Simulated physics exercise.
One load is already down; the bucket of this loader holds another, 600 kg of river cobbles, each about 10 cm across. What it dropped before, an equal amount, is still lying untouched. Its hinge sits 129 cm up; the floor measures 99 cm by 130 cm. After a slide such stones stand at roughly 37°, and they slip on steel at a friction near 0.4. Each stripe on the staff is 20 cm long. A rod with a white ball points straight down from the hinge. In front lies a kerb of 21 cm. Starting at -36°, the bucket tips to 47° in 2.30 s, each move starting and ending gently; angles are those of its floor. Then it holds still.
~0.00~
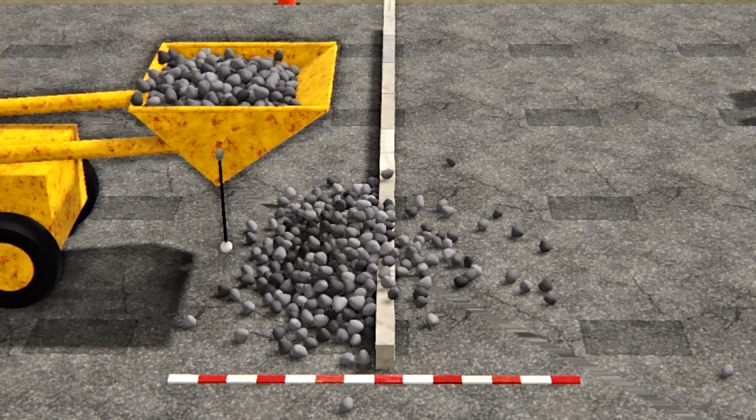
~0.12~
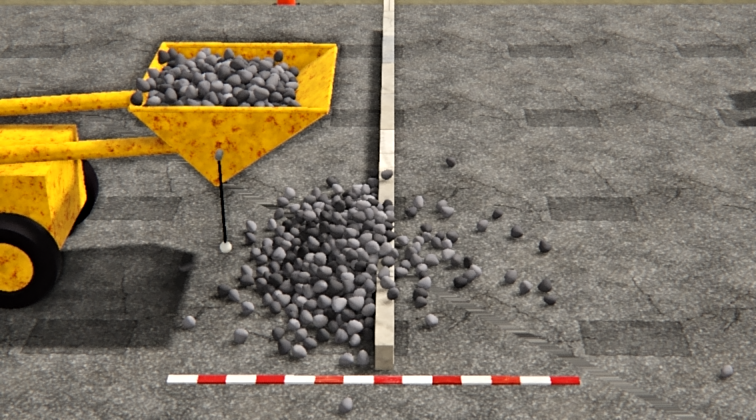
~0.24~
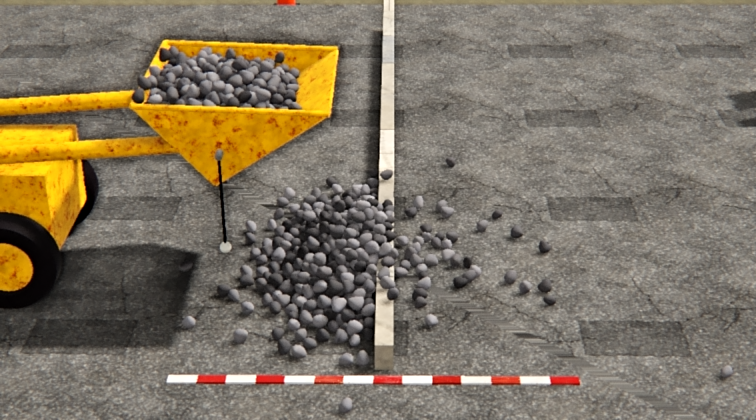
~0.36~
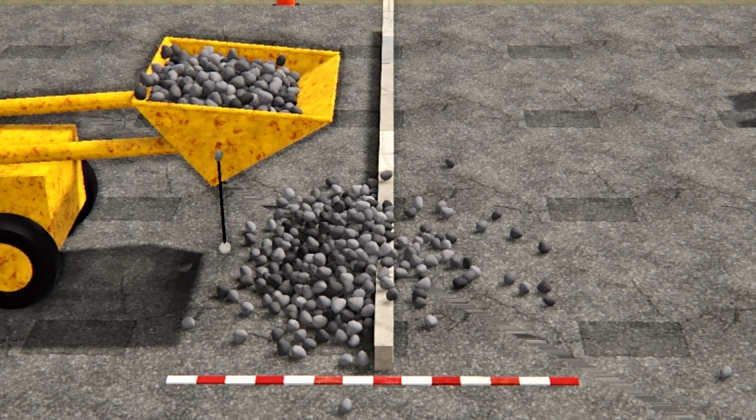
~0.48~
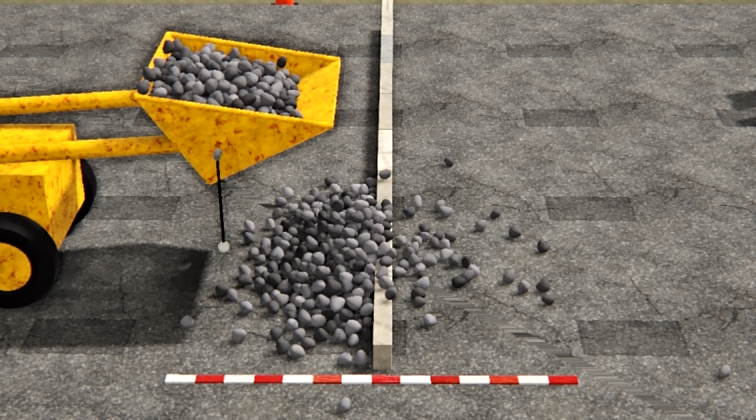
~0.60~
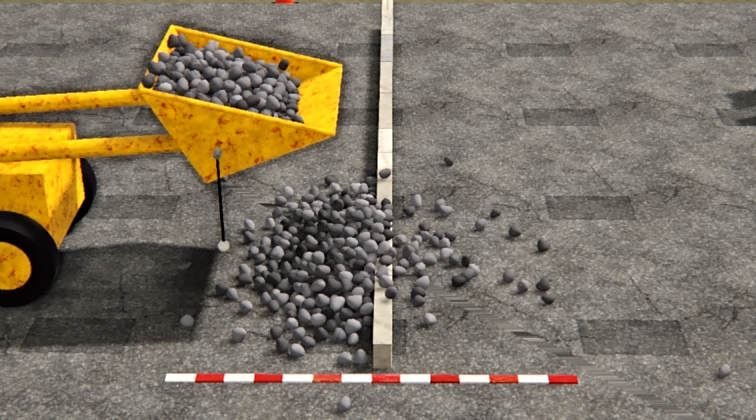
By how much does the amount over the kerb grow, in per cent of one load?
Some 20 per cent is added.
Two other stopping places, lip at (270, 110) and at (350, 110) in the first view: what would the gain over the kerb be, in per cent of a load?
First some 0, then 40 per cent.
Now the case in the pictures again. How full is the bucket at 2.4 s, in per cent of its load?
About 5 per cent.
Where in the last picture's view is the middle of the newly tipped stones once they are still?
Around (328, 245).
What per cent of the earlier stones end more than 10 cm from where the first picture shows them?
Roughly 20 per cent of them.
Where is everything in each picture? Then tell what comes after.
Lip at (328, 109), floor tilted -36°, highest stones at (214, 63). The earlier load is highest near (364, 228), 36 cm above ground level, 92 % on this side of the kerb, 8 % over the kerb, in the first frame.
The bucket is at -35°, its lip at (328, 111); the top of the load is at (207, 64); the stones move at 0.1 m/s on average, in the second frame.
Lip at (329, 114), floor tilted -33°, highest stones at (197, 62); the stones move at 0.1 m/s on average, in the third frame.
Lip at (331, 120), floor tilted -31°, highest stones at (199, 61); the stones move at 0.1 m/s on average, in the fourth frame.
The bucket is at -27°, its lip at (332, 126); the top of the load is at (188, 58); the stones move at 0.2 m/s on average, in the fifth frame.
The bucket is at -22°, its lip at (334, 134); the top of the load is at (182, 53); the stones move at 0.2 m/s on average, in the sixth frame.
After 1.7 s the floor is at 34°; in per cent of one load, 83 in the bucket, 109 on this side of the kerb, 9 over the kerb; the foremost stones are at (547, 273).
After 2.4 s the floor is at 47°; in per cent of one load, 3 in the bucket, 172 on this side of the kerb, 25 over the kerb; the foremost stones are at (547, 273).
After 2.8 s the floor is at 47°; in per cent of one load, 0 in the bucket, 172 on this side of the kerb, 28 over the kerb; the foremost stones are at (551, 268).
After 5.6 s the floor is at 47°; in per cent of one load, 0 in the bucket, 172 on this side of the kerb, 28 over the kerb; the foremost stones are at (559, 279). Net gain over the kerb, 20.
